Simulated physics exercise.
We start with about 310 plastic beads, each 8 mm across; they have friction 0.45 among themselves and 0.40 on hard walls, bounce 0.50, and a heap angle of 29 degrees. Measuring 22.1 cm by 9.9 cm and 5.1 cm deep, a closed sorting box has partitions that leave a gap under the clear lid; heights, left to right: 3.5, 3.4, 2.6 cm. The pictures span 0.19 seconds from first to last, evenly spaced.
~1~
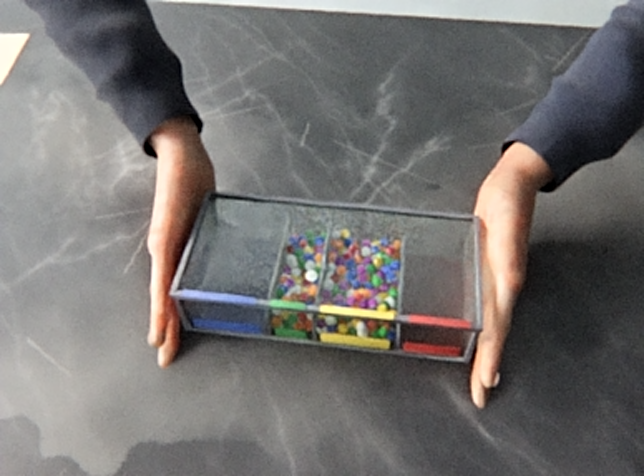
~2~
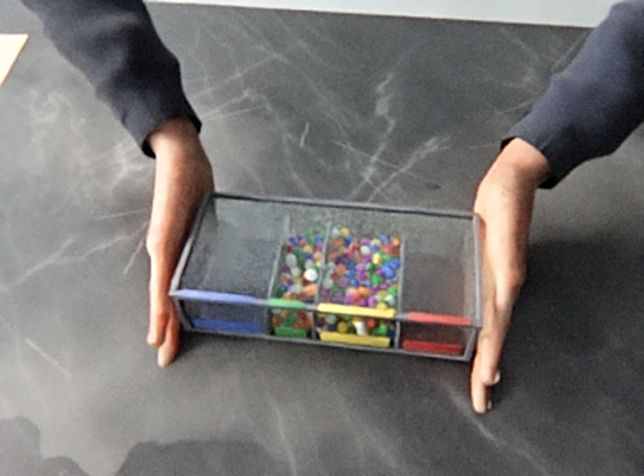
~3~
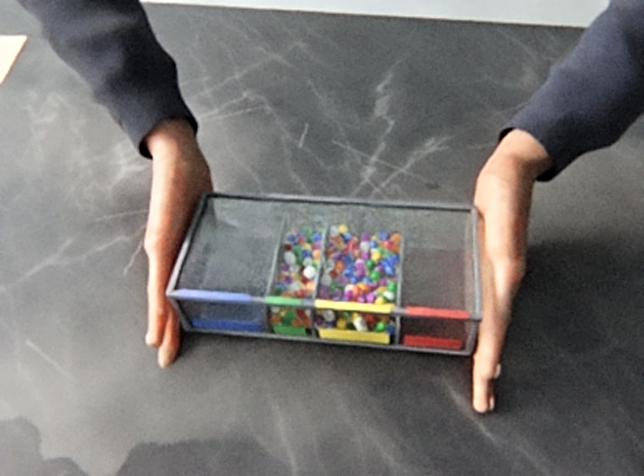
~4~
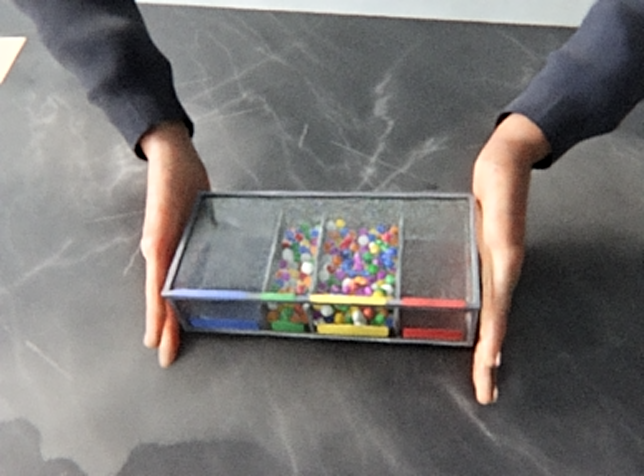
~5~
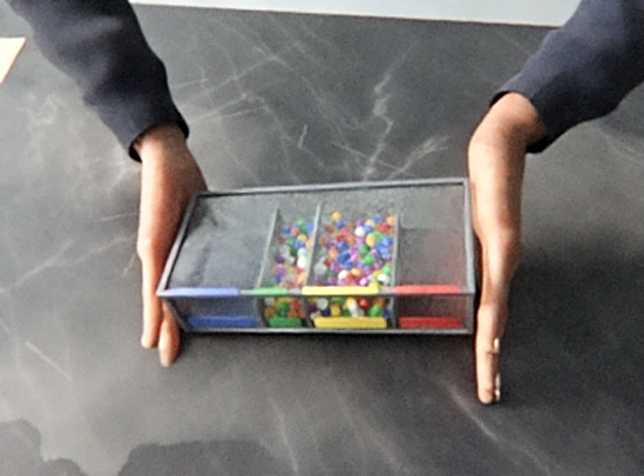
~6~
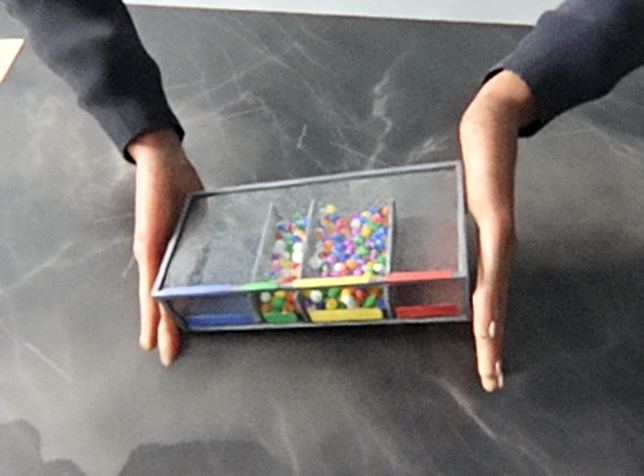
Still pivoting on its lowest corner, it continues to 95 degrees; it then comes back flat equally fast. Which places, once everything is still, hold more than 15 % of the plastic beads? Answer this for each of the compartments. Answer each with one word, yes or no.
Red compartment: No. Blue compartment: Yes. Green compartment: Yes. Yellow compartment: Yes.
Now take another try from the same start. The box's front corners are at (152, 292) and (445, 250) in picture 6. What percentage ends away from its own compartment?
In that case about 35 percent.
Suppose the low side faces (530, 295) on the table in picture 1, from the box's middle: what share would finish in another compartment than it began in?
Estimate: Near 75 per cent.
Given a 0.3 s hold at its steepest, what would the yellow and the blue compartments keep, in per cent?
Final amounts, yellow 35% and blue 45%.
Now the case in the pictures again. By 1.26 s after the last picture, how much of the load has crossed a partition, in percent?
I'd say around 30 per cent.
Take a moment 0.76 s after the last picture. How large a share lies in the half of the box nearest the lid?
Roughly 50 per cent.
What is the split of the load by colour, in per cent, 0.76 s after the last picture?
Red 0, blue 10, green 35, yellow 50.
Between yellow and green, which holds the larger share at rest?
The yellow one has more.
Then, 0.76 s after the last picture, tilt 95 degrees; blue 10 %, green 35 %, yellow 50 %.
Then, 1.26 s after the last picture, tilt 42 degrees; blue 30 %, green 25 %, yellow 45 %.
Then, 1.83 s after the last picture, tilt 0 degrees; blue 30 %, green 25 %, yellow 45 %.
In the end, red 0 %, blue 30 %, green 25 %, yellow 45 %.
